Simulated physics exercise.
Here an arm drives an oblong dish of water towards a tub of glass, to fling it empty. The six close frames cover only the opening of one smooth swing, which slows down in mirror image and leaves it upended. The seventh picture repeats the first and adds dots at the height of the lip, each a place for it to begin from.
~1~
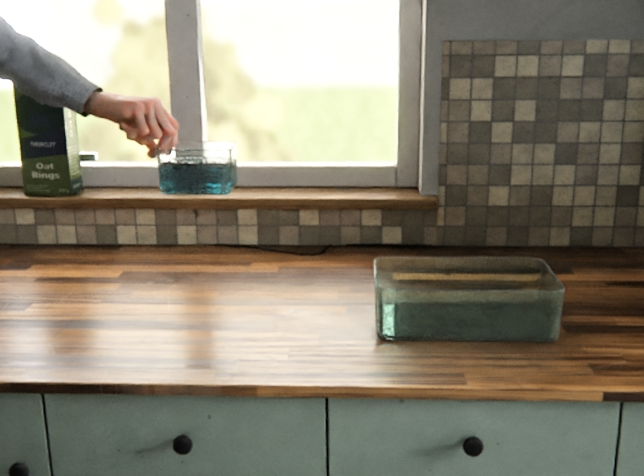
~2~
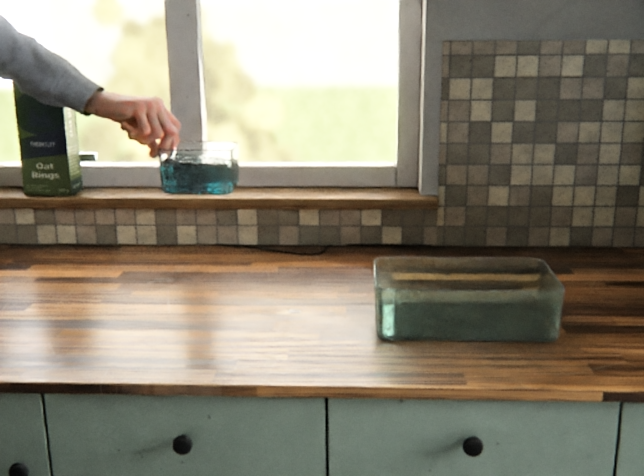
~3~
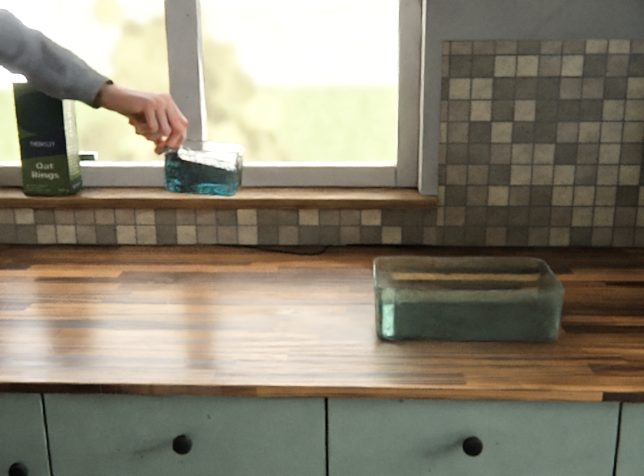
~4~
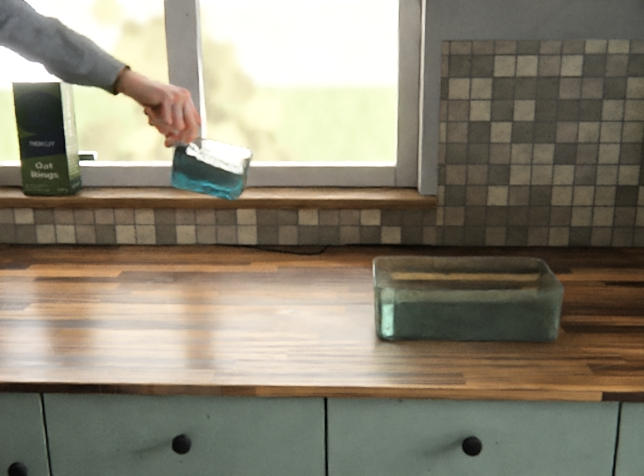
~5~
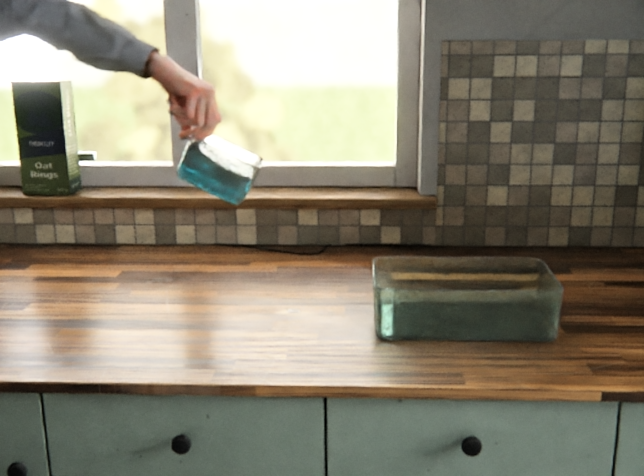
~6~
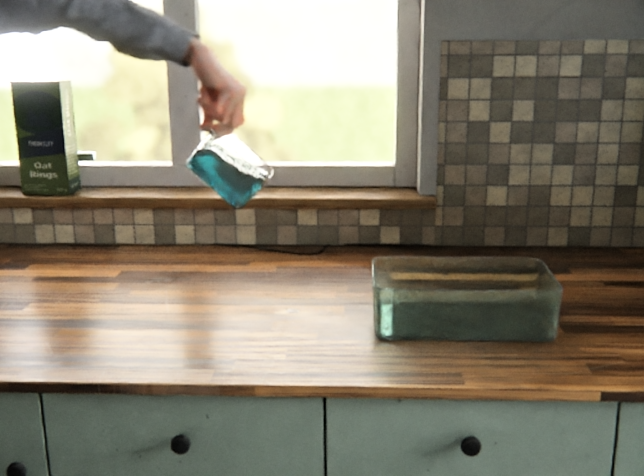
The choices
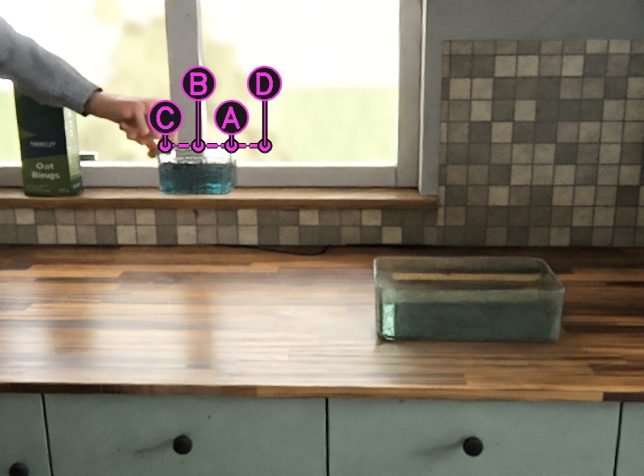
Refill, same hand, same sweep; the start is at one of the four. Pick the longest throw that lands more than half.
The answer is place D.
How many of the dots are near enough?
One.
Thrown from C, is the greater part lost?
Yes, that goes wrong.
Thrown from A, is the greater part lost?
Yes, it does.
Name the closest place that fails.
It is A.
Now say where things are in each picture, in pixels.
In the first frame, upright, lip at (232, 145); tub from (377, 338) to (558, 340); nothing has left yet.
In the second frame, upright, lip at (234, 145); nothing has left yet.
In the third frame, tipped about 4°, lip at (240, 148); nothing has left yet.
In the fourth frame, tipped about 14°, lip at (249, 154); nothing has left yet.
In the fifth frame, tipped about 27°, lip at (261, 163); nothing has left yet.
In the sixth frame, tipped about 43°, lip at (271, 174); nothing has left yet.
On the marked copy, A at (231, 145); B at (198, 145); C at (165, 145); D at (264, 145).
With A, about 9 % lands in the tub, 87 % falls short and 4 % goes beside or beyond.
With B, about 0 % lands in the tub, 100 % falls short.
With C, about 0 % lands in the tub, 100 % falls short.
With D, about 78 % lands in the tub, 15 % falls short and 7 % goes beside or beyond.
